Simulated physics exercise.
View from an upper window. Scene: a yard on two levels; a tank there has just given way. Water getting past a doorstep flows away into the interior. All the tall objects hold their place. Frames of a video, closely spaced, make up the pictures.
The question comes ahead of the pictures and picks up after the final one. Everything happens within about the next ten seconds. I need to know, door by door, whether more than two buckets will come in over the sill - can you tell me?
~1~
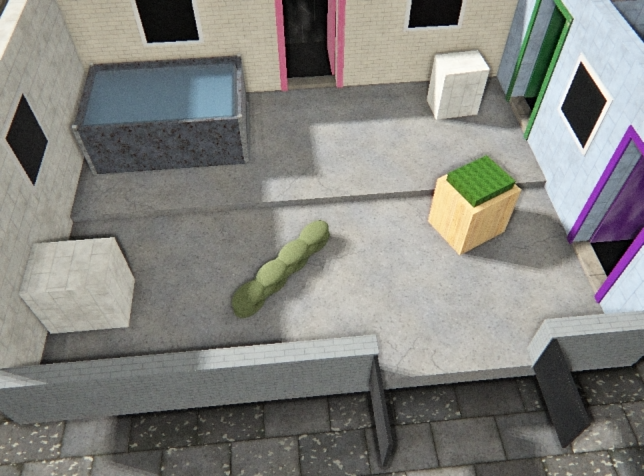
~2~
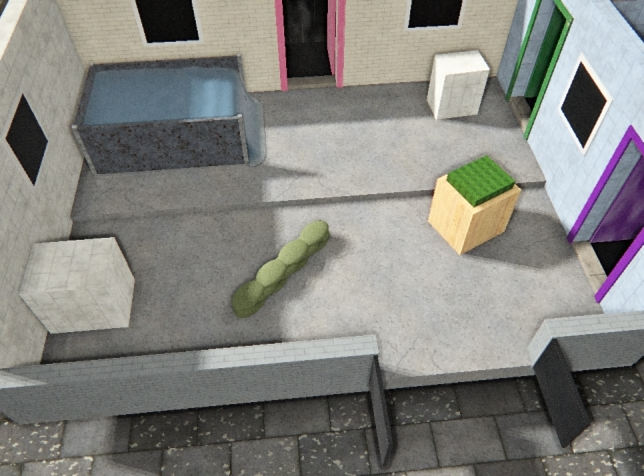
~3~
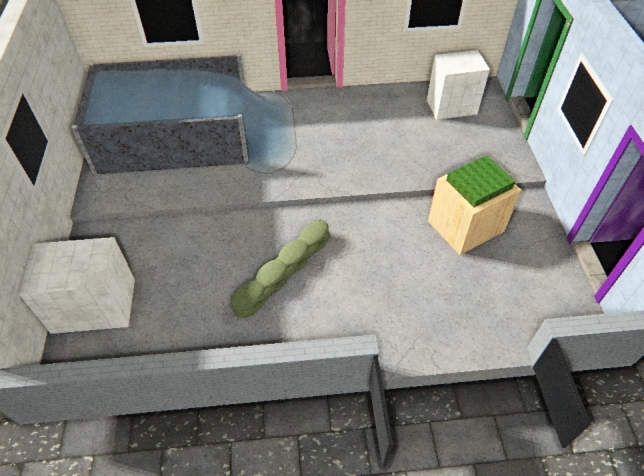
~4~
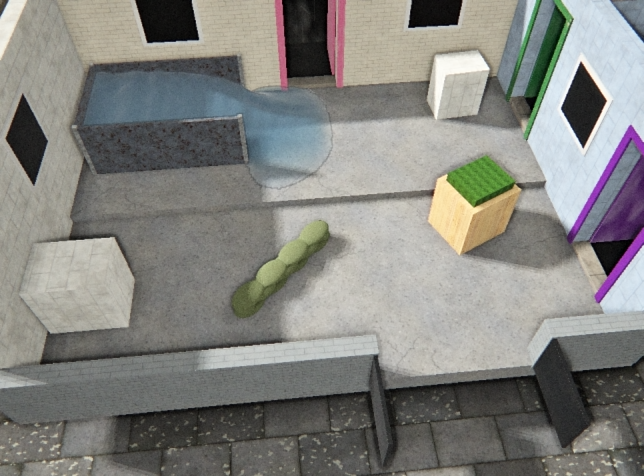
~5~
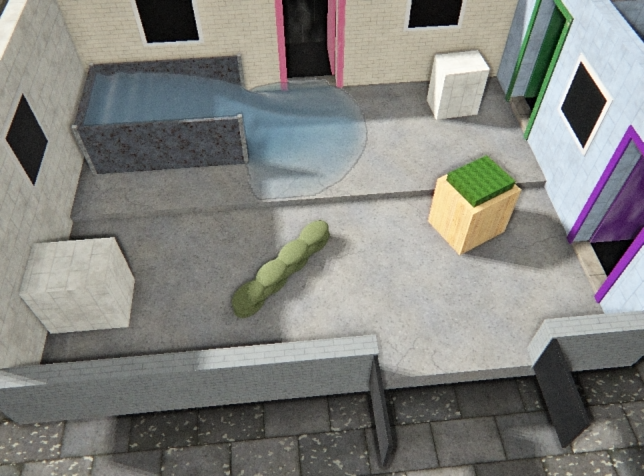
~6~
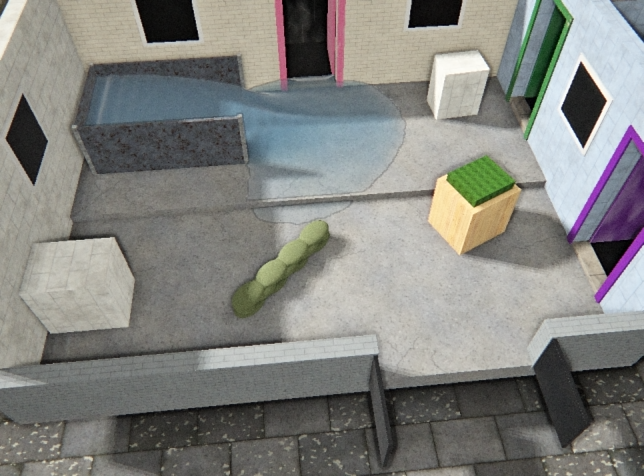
Result: The green door exceeds two buckets, the pink door exceeds two buckets, the purple door exceeds two buckets.
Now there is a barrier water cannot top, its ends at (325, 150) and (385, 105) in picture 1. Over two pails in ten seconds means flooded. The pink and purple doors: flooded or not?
Reading it off, the pink door comes in higher and the purple door comes in higher.
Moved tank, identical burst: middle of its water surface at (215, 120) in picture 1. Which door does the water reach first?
First comes the one in green.
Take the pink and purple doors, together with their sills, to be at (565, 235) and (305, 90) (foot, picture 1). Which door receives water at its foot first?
Answer: The one in purple.
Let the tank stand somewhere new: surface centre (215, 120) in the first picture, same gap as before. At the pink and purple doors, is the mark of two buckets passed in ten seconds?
I would say the pink one remains below the mark and the purple one tops the mark.
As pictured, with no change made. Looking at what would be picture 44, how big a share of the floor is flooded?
Estimated share: Around 70 %.
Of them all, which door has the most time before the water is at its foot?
The door marked purple.
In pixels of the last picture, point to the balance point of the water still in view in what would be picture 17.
I reckon somewhere around (321, 133).
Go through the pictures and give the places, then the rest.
In the first picture, the tank at (163, 94) is whole and still.
In the second picture, the front is at (251, 165), out from the gap at (242, 114).
In the third picture, water pours out at (242, 118) and has run to (273, 168).
In the fourth picture, water pours out at (243, 120) and has run to (304, 90).
In the fifth picture, water pours out at (243, 121) and has run to (359, 114).
In the sixth picture, water pours out at (243, 121) and has run to (401, 127).
A moment on, water covers 40 % of the floor; the green door under two buckets in, the pink door over two buckets in, the purple door not reached.
Next, water covers 50 % of the floor; the green door over two buckets in, the pink door over two buckets in, the purple door not reached.
Then, water covers 60 % of the floor; the green door over two buckets in, the pink door far over two buckets in, the purple door under two buckets in.
Later, water covers 70 % of the floor; the green door over two buckets in, the pink door far over two buckets in, the purple door over two buckets in.
In the end, water covers 90 % of the floor; the green door over two buckets in, the pink door far over two buckets in, the purple door far over two buckets in.
